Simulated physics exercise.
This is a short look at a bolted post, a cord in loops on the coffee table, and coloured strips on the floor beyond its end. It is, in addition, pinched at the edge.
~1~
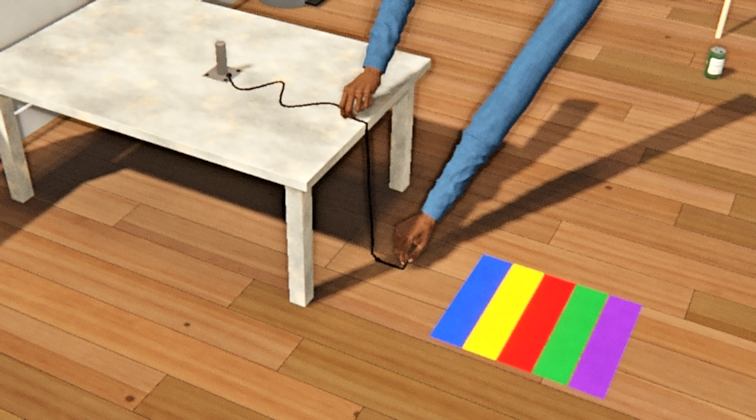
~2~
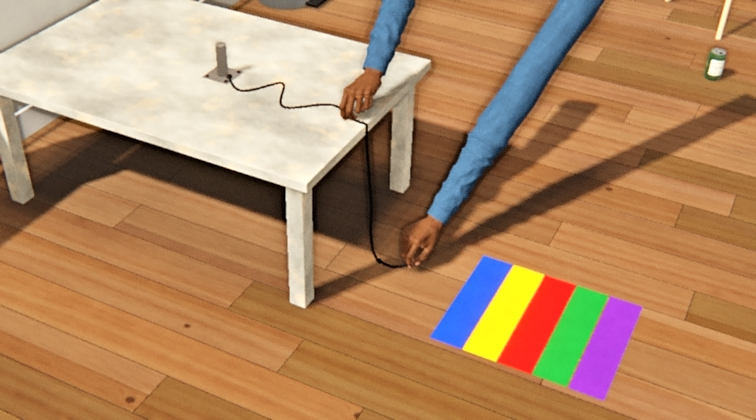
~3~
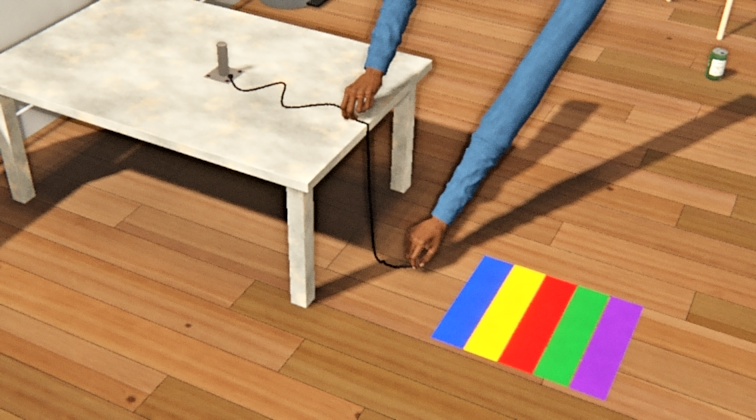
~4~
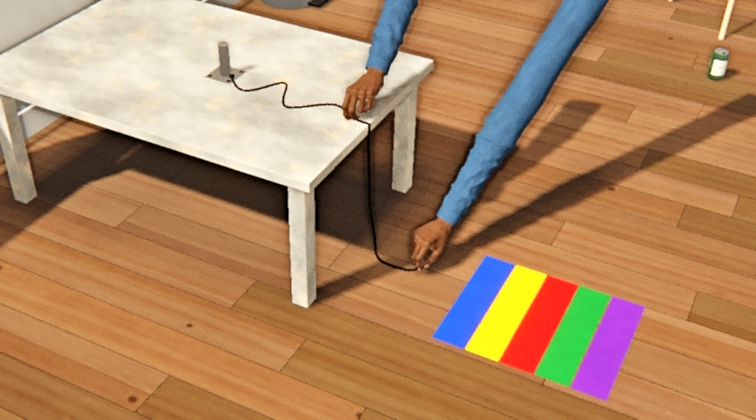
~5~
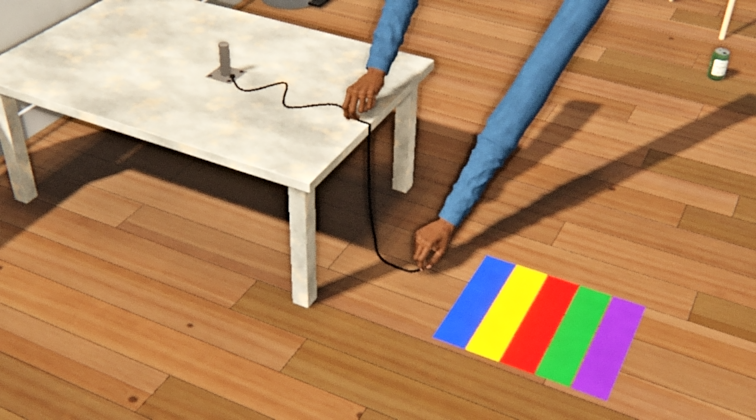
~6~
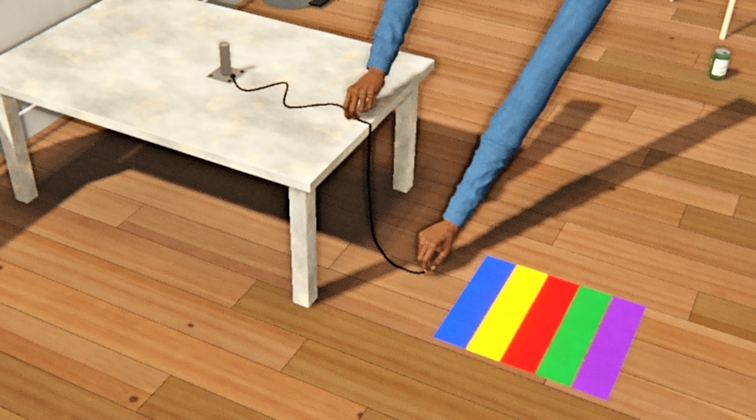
A hand near the floor drew the end of a black cord slightly to the right, toward coloured strips, while another hand pinched the cord at the white table's edge and barely moved.
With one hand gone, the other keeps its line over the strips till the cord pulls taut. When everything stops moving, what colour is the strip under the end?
The strip under the end is green.
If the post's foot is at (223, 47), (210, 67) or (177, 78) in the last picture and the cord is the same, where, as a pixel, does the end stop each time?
The places are (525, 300), (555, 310) and (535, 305).
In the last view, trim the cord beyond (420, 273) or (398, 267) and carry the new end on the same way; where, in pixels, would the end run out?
In turn, around (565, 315) and around (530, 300).
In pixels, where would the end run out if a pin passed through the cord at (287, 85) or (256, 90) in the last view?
Pixel positions per try: (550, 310); (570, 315).
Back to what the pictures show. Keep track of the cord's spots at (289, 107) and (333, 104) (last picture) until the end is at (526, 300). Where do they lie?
Approx. (340, 111); approx. (373, 131).
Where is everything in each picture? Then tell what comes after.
In the first picture, end (407, 260); blue (456, 325); yellow (489, 337); red (523, 349); green (558, 362); purple (594, 374).
In the second picture, end (414, 264); cord through (240, 91) (283, 93) (325, 105) (367, 138) (371, 195) (373, 250).
In the third picture, end (418, 265).
In the fourth picture, end (423, 266); cord through (243, 90) (285, 93) (327, 105) (368, 138) (369, 194) (375, 250).
In the fifth picture, end (425, 267).
In the sixth picture, end (429, 268); cord through (244, 90) (286, 92) (328, 104) (369, 138) (369, 194) (381, 251).
Soon after, end near (526, 300); over yellow.
After that, end near (562, 312); over red.
At the stop, end near (582, 319); over green. It gets as far as the green strip.
